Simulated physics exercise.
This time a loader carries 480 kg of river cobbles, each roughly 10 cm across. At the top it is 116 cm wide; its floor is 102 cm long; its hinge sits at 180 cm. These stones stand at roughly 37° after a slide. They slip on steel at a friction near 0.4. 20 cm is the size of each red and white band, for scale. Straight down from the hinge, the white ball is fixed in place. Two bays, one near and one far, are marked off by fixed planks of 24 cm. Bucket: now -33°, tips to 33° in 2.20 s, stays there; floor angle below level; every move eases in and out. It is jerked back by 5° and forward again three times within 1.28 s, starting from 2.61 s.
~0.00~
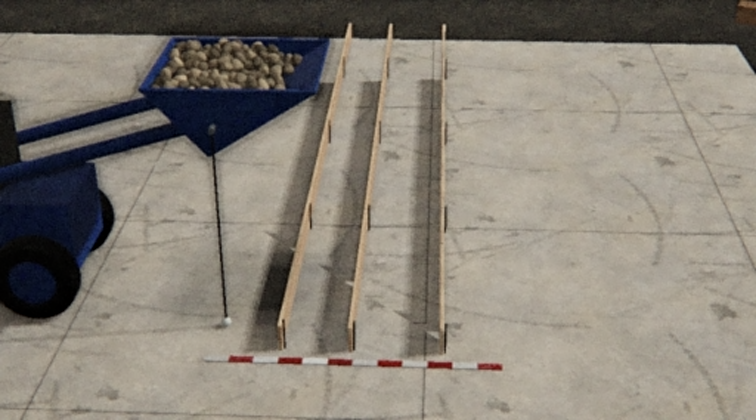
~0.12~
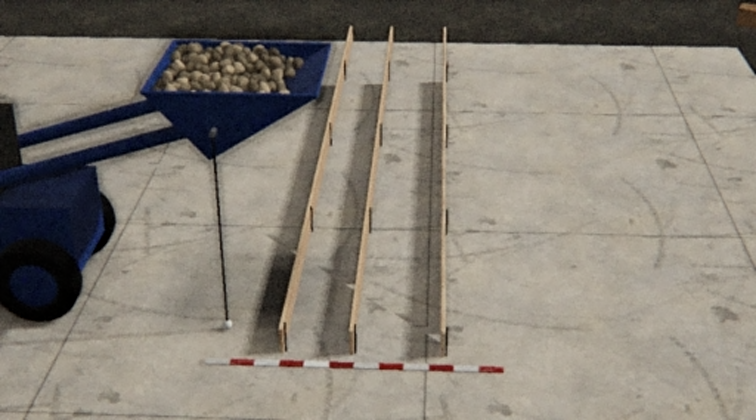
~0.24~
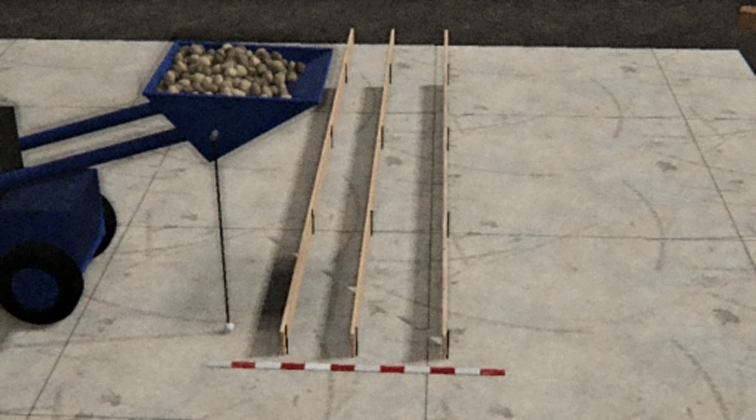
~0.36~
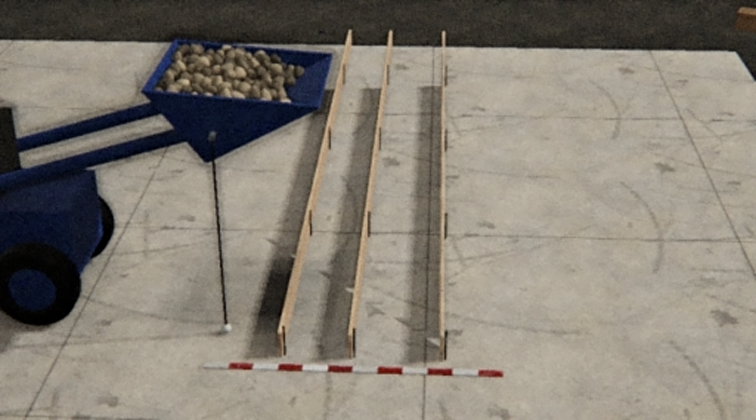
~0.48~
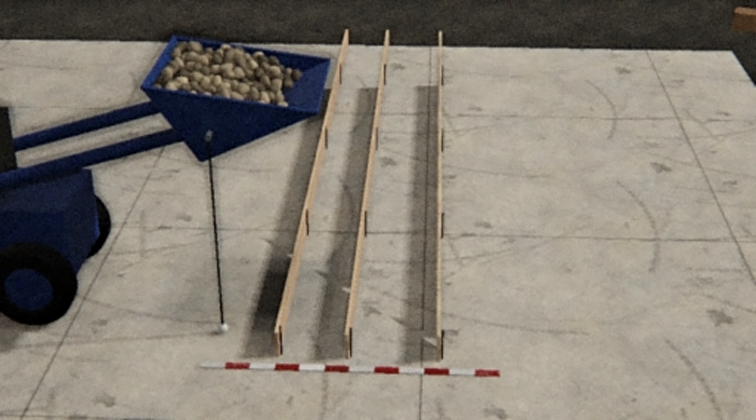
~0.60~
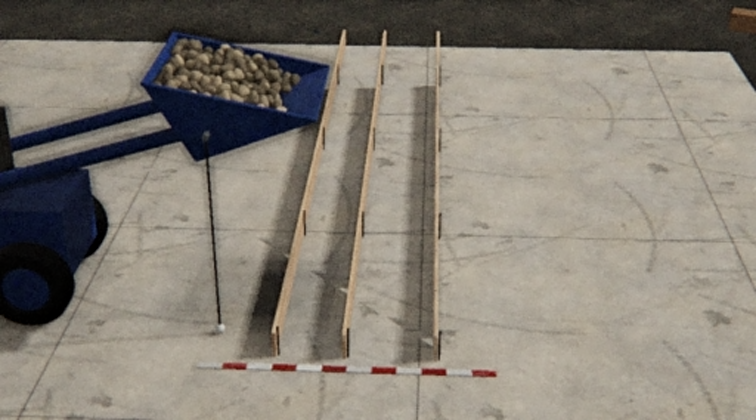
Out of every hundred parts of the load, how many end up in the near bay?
Close to 20 in a hundred.
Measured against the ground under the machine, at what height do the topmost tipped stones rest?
Result: Near 32 cm above the ground.
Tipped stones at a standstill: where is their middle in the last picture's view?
Look at roughly (388, 289).
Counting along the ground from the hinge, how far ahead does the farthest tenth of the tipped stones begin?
About 170 cm ahead of the hinge.
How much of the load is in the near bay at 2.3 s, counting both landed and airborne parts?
Approx. 40 % of the load.
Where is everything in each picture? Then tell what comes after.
In the first picture, the bucket is at -33°, its lip at (315, 92); the top of the load is at (224, 53).
In the second picture, lip at (317, 96), floor tilted -32°, highest stones at (225, 56); the stones move at 0.0 m/s on average.
In the third picture, the bucket is at -31°, its lip at (319, 102); the top of the load is at (219, 58); the stones move at 0.1 m/s on average.
In the fourth picture, lip at (319, 108), floor tilted -28°, highest stones at (212, 58); the stones move at 0.1 m/s on average.
In the fifth picture, lip at (317, 113), floor tilted -25°, highest stones at (192, 55); the stones move at 0.1 m/s on average.
In the sixth picture, lip at (316, 121), floor tilted -21°, highest stones at (189, 53); the stones move at 0.2 m/s on average.
After 1.6 s the floor is at 23°; 98 % in the bucket, 2 % in the near bay; the foremost stones are at (318, 162).
After 2.3 s the floor is at 33°; 35 % in the bucket, 42 % in the near bay, 23 % in the far bay; the foremost stones are at (403, 284).
After 4.3 s the floor is at 33°; 0 % in the bucket, 19 % in the near bay, 79 % in the far bay, 2 % past the last board; the foremost stones are at (490, 283).
After 7.2 s the floor is at 33°; 0 % in the bucket, 19 % in the near bay, 79 % in the far bay, 2 % past the last board; the foremost stones are at (490, 283).
